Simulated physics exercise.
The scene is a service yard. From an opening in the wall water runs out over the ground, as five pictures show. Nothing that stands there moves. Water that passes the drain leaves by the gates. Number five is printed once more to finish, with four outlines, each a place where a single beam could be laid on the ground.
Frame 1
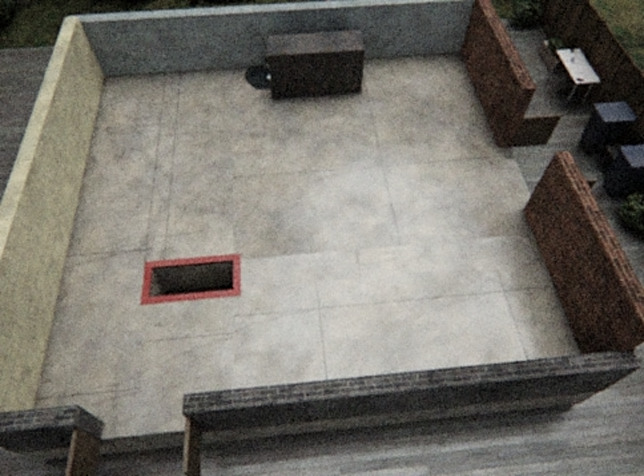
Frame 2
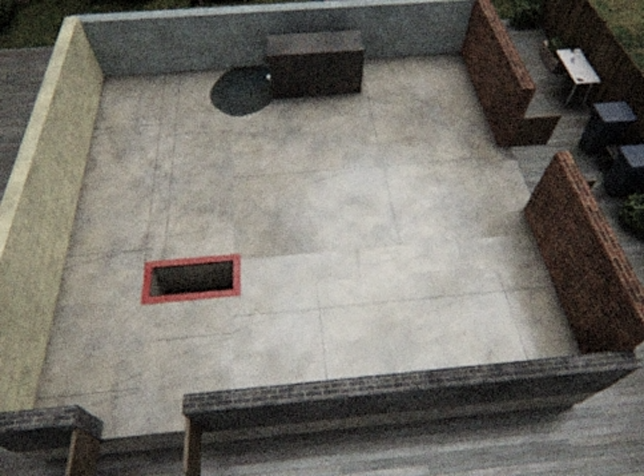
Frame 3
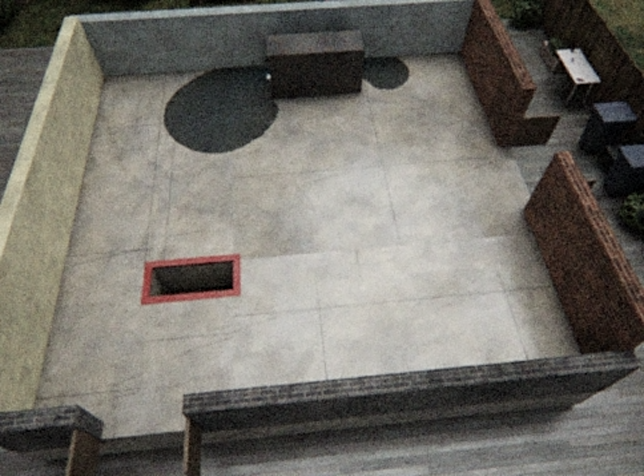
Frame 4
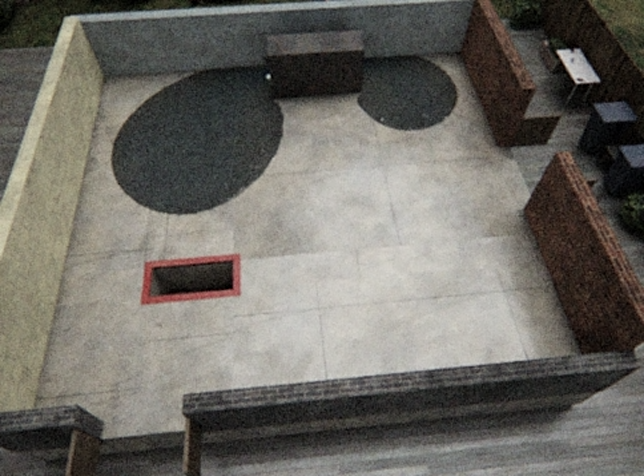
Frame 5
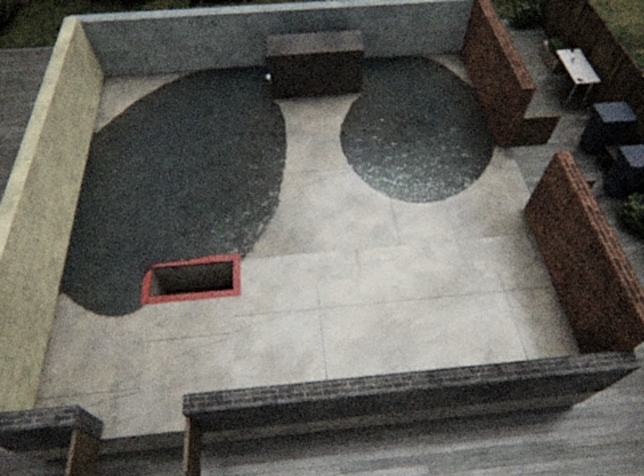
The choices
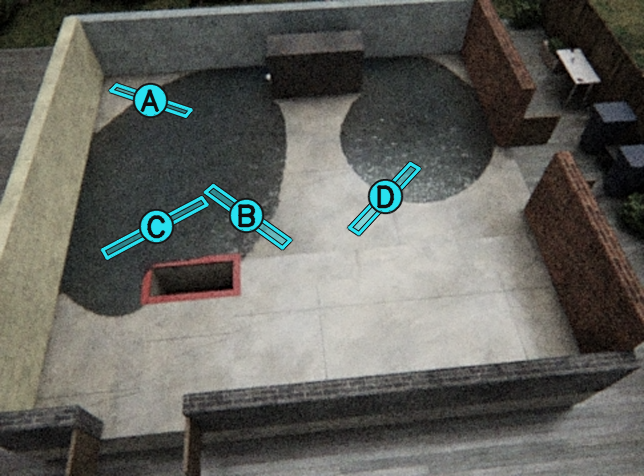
A walled service yard with a pale concrete floor is seen from high above, the view holding still. A dark, box-like block stands against the grey back wall, a red-rimmed rectangular pit lies left of centre, and reddish-brown walls with a gap line the right side. Dark water spreads from the block's left, then also from its right, both patches widening forward until the larger left one reaches the pit.
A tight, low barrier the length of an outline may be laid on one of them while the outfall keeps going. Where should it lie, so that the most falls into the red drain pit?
Take A.
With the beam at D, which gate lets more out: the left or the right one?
More leaves on the left.
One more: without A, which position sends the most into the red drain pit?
D.
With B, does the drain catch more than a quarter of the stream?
No, it does not.
On the marked copy, A from (113, 87) to (188, 113); B from (209, 188) to (286, 243); C from (104, 253) to (204, 201); D from (354, 230) to (414, 166).
For position A, about 28 % of the stream goes into the red drain pit, about 65 % out by the gates.
For position B, about 12 % of the stream goes into the red drain pit, about 80 % out by the gates.
For position C, about 13 % of the stream goes into the red drain pit, about 81 % out by the gates.
For position D, about 22 % of the stream goes into the red drain pit, about 72 % out by the gates.
